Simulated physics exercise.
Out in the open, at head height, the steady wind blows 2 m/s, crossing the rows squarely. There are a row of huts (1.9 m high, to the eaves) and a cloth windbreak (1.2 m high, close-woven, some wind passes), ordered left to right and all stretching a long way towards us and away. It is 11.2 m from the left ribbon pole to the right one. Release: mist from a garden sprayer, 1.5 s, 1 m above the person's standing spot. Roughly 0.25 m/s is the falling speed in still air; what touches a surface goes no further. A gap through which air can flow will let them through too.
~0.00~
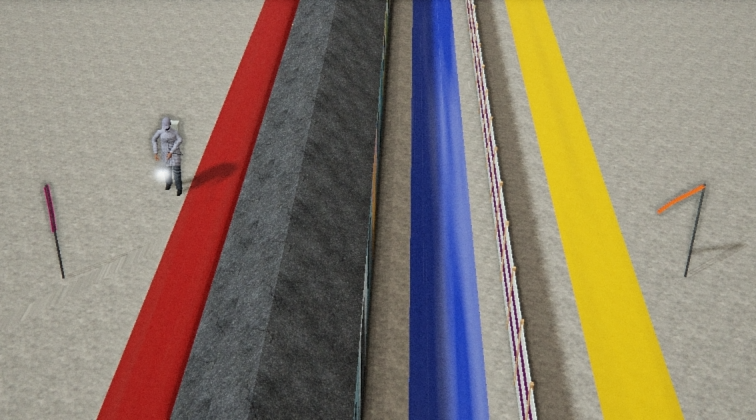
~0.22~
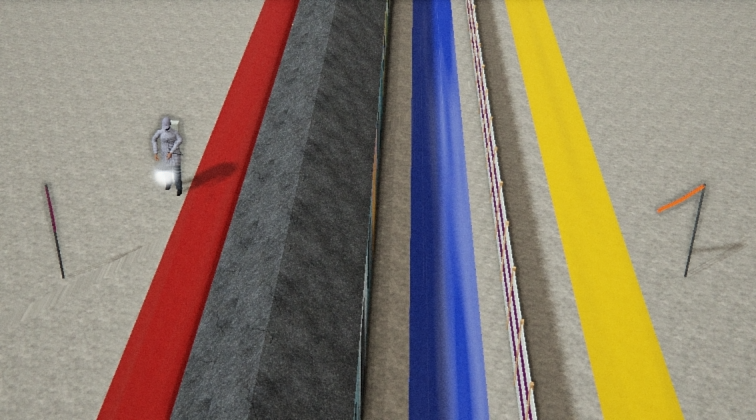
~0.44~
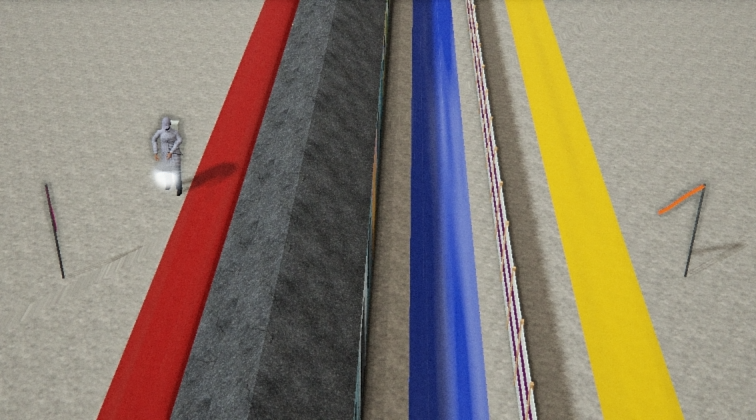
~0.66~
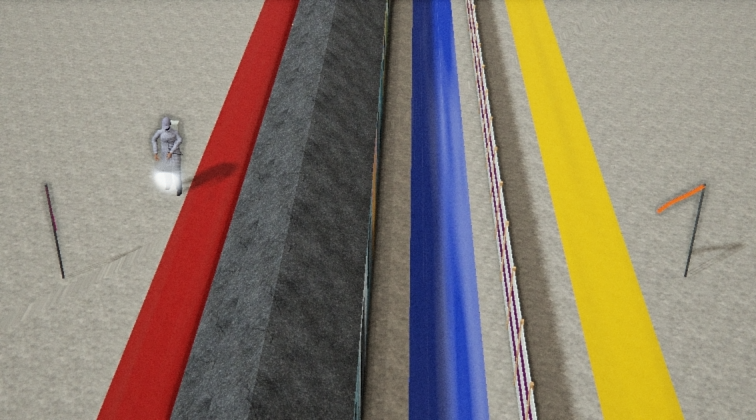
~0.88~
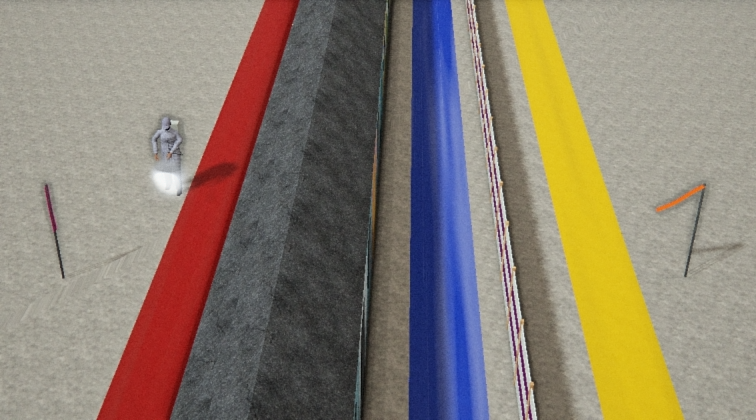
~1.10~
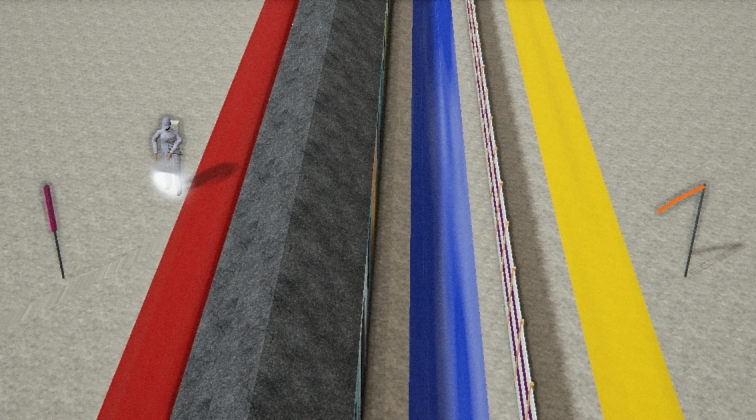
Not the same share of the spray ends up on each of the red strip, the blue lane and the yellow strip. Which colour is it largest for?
The red one gets the largest share.
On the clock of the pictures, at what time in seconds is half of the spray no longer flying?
Roughly at 5.5 s.
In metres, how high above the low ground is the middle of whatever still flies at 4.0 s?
The middle is at about 0.4 m above the low ground.
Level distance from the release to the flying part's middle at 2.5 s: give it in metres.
Around 0.0 metres.
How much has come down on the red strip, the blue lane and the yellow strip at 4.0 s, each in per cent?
Roughly 15 % red, 0 % blue, 0 % yellow.
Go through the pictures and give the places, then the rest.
The first frame shows the left ribbon ends at (54, 231), hanging almost straight, the spray in the air spans x = 155 to 170 around y = 170 and it comes from (164, 170).
The second frame shows the right ribbon ends at (658, 211), leaning 50 degrees to the left, the spray in the air spans x = 160 to 170 around y = 175, the yellow one passes (601, 271), the blue one passes (443, 267) and the red one passes (193, 260).
The third frame shows the left ribbon ends at (56, 231), hanging almost straight, the spray in the air spans x = 160 to 175 around y = 175 and the top of the cloth windbreak crosses (499, 172).
The fourth frame shows the right ribbon ends at (658, 212), leaning 50 degrees to the left, the spray in the air spans x = 160 to 175 around y = 175, the yellow one passes (582, 202), the blue one passes (440, 198) and the red one passes (217, 192).
The fifth frame shows the left ribbon ends at (55, 231), hanging almost straight and the spray in the air spans x = 160 to 180 around y = 175.
The sixth frame shows the right ribbon ends at (657, 212), leaning 55 degrees to the left, the spray in the air spans x = 160 to 180 around y = 175 and the top of the cloth windbreak crosses (499, 172).
After 2.5 s, 1 % is no longer flying here, and 0 % lies on the yellow strip, 0 % on the blue lane and 1 % on the red strip; the middle of what still flies is 0.7 m above the low ground, near (177, 186).
After 4.0 s, 17 % is no longer flying here, and 0 % lies on the yellow strip, 0 % on the blue lane and 14 % on the red strip; the middle of what still flies is 0.5 m above the low ground, near (187, 196).
After 8.0 s, 74 % is no longer flying here, and 0 % lies on the yellow strip, 0 % on the blue lane and 66 % on the red strip; the middle of what still flies is 0.6 m above the low ground, near (205, 192).
After 20.0 s, 97 % is no longer flying here, and 0 % lies on the yellow strip, 0 % on the blue lane and 84 % on the red strip.
After 45.0 s, 100 % is no longer flying here, and 0 % lies on the yellow strip, 0 % on the blue lane and 86 % on the red strip.
